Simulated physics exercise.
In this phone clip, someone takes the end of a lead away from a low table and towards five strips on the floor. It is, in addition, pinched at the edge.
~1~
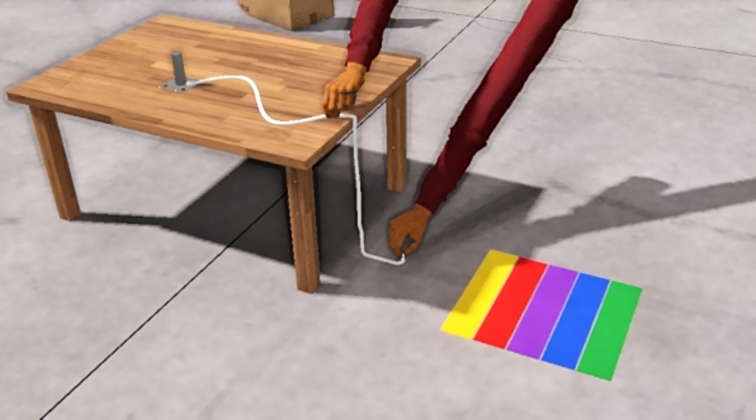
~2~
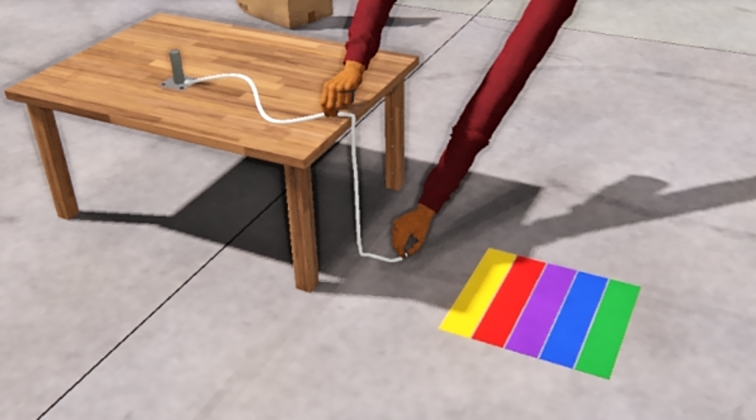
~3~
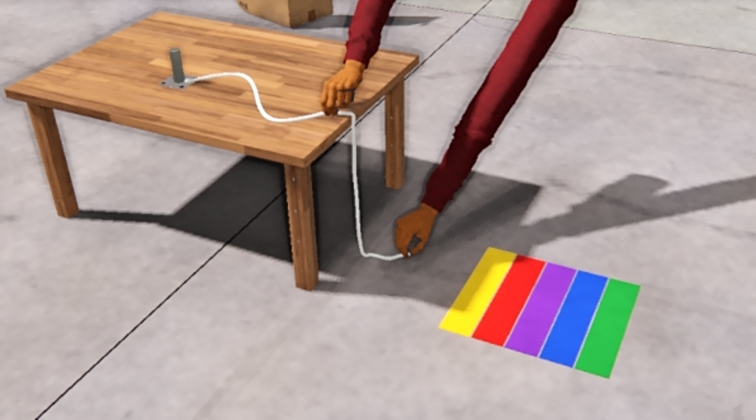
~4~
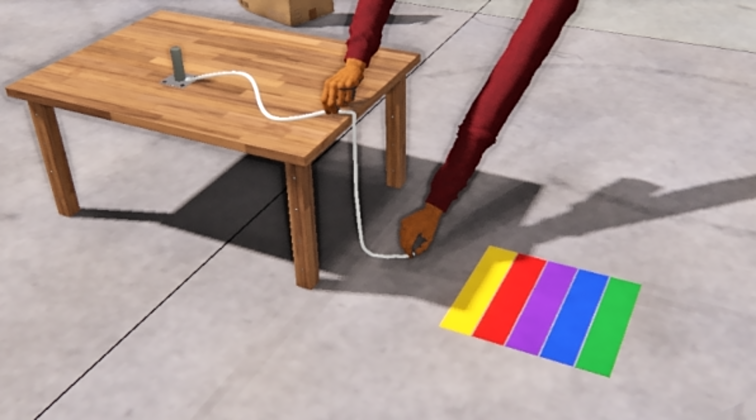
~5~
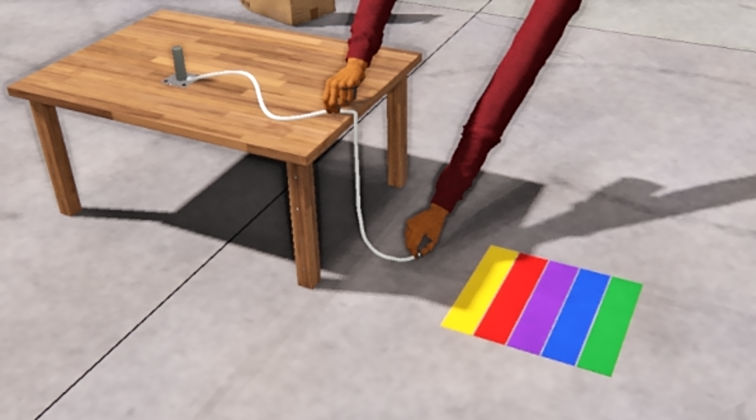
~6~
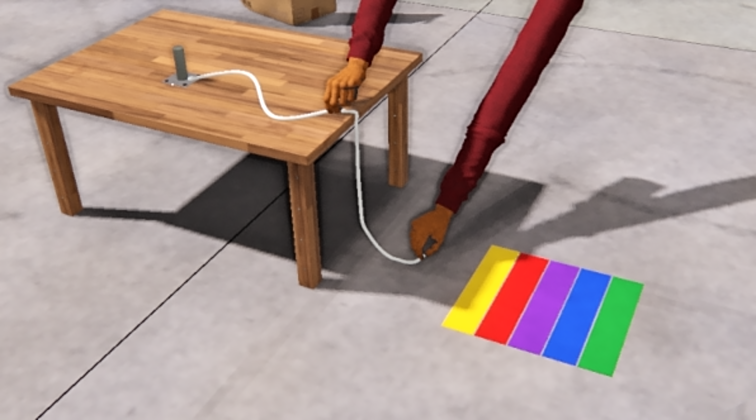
In the video, one hand pins a white cord at the edge of a low wooden table while the other holds its end near the floor, moving it slightly right, nearer five coloured strips, as the hanging section curves.
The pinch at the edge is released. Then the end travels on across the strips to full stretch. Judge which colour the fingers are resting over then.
The blue strip.
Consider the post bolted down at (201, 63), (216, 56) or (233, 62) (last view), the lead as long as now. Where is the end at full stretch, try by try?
In order, the pixels are (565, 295), (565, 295) and (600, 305).
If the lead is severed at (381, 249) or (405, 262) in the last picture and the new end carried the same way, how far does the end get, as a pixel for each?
The pixels are (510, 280) and (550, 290), in that order.
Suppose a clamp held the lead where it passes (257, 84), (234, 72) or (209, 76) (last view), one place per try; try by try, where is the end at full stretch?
First try (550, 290), second try (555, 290), third try (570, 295).
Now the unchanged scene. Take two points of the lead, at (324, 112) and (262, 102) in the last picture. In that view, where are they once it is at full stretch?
Point one: (380, 135); point two: (301, 104).
Early on, end near (515, 280); over red.
Midway, end near (556, 291); over purple.
At the end of the slack, end near (581, 298); over blue. The end stops over the blue strip.
